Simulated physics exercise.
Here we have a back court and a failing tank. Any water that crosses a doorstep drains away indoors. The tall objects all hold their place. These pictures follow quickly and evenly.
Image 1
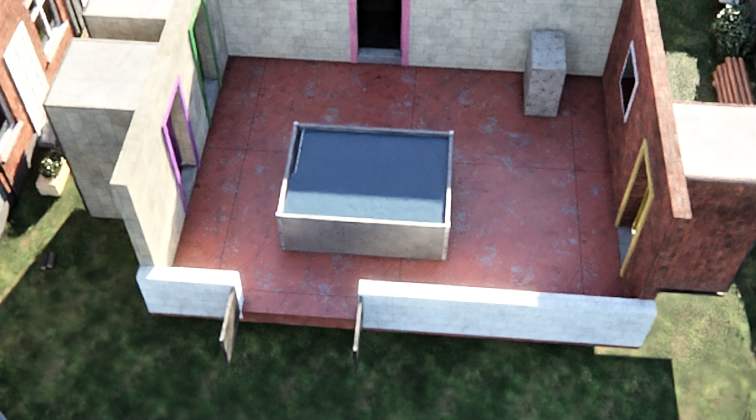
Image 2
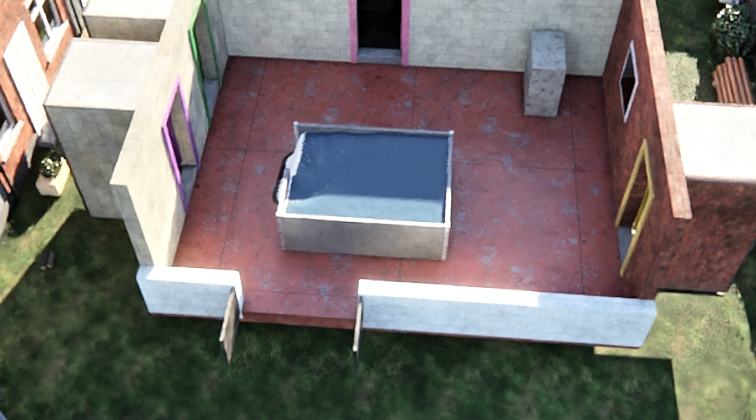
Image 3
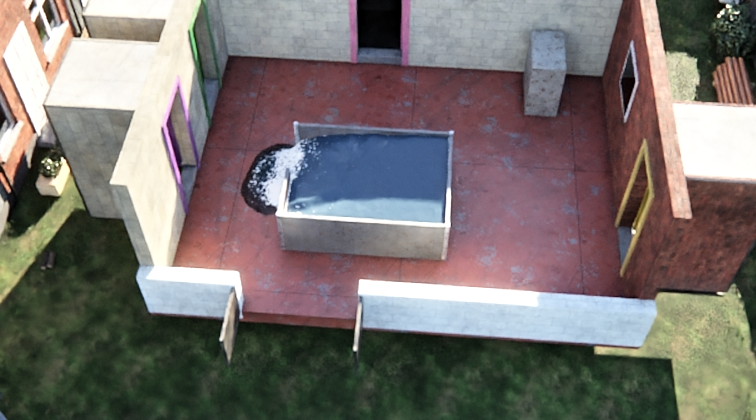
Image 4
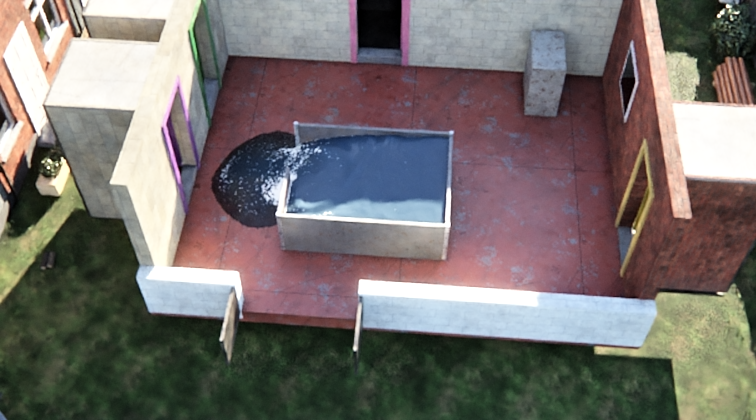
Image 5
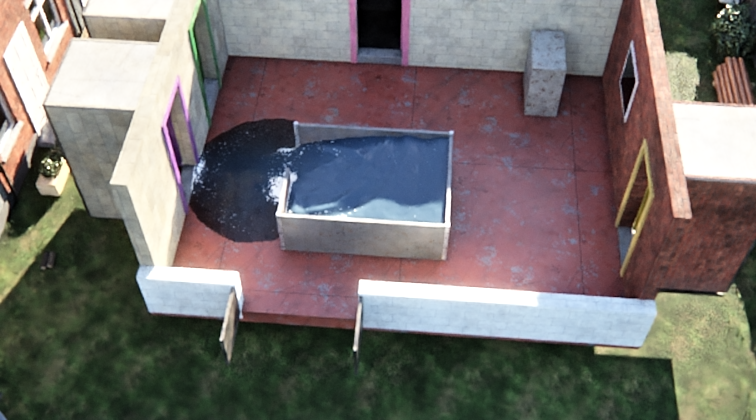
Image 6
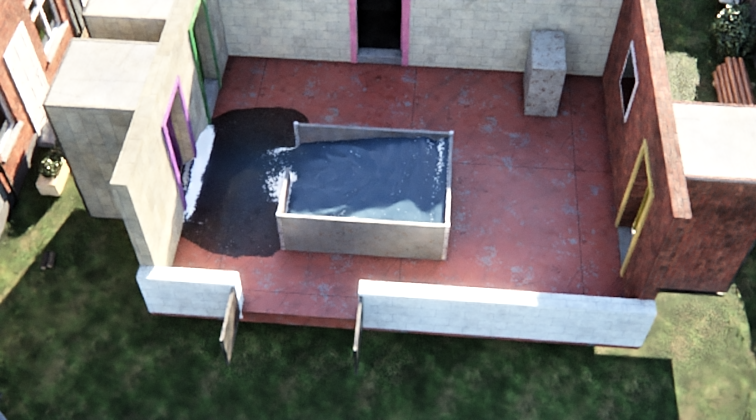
We see a raised tank of still water in a red-floored walled court; water then pours from its left side, spreads in a widening dark pool across the floor, and splashes white against the left wall near a purple-framed doorway.
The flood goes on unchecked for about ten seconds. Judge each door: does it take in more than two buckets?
My call: The yellow door takes in more, the pink door keeps it to two or fewer, the purple door takes in more, the green door keeps it to two or fewer.
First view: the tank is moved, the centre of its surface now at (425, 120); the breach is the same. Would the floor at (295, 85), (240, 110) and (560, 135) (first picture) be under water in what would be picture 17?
Going through the three spots in turn: Gets wet, gets wet, stays untouched.
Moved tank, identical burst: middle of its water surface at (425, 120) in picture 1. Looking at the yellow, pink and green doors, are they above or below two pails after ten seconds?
Result: Yellow door tops the limit, pink door misses it, green door tops the limit.
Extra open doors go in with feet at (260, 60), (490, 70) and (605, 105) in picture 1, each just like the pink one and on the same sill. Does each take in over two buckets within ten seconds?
Log: Door one beats the mark; door two misses the mark; door three misses the mark.
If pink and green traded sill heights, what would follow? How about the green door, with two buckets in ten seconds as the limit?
Then: Green takes more.
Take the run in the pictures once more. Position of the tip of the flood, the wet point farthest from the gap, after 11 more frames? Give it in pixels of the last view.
My estimate: Roughly (229, 57).
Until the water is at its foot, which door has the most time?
It's the yellow one.
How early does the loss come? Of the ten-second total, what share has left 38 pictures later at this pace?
Around 75 % of the total, roughly.
A moment on, water covers 20 % of the floor; the yellow door not reached, the pink door not reached, the purple door far over two buckets in, the green door wet at the sill, nothing in.
Next, water covers 25 % of the floor; the yellow door not reached, the pink door not reached, the purple door far over two buckets in, the green door wet at the sill, nothing in.
Then, water covers 55 % of the floor; the yellow door not reached, the pink door wet at the sill, nothing in, the purple door far over two buckets in, the green door under two buckets in.
Later, water covers 90 % of the floor; the yellow door wet at the sill, nothing in, the pink door wet at the sill, nothing in, the purple door far over two buckets in, the green door under two buckets in.
In the end, water covers 100 % of the floor; the yellow door over two buckets in, the pink door wet at the sill, nothing in, the purple door far over two buckets in, the green door under two buckets in.
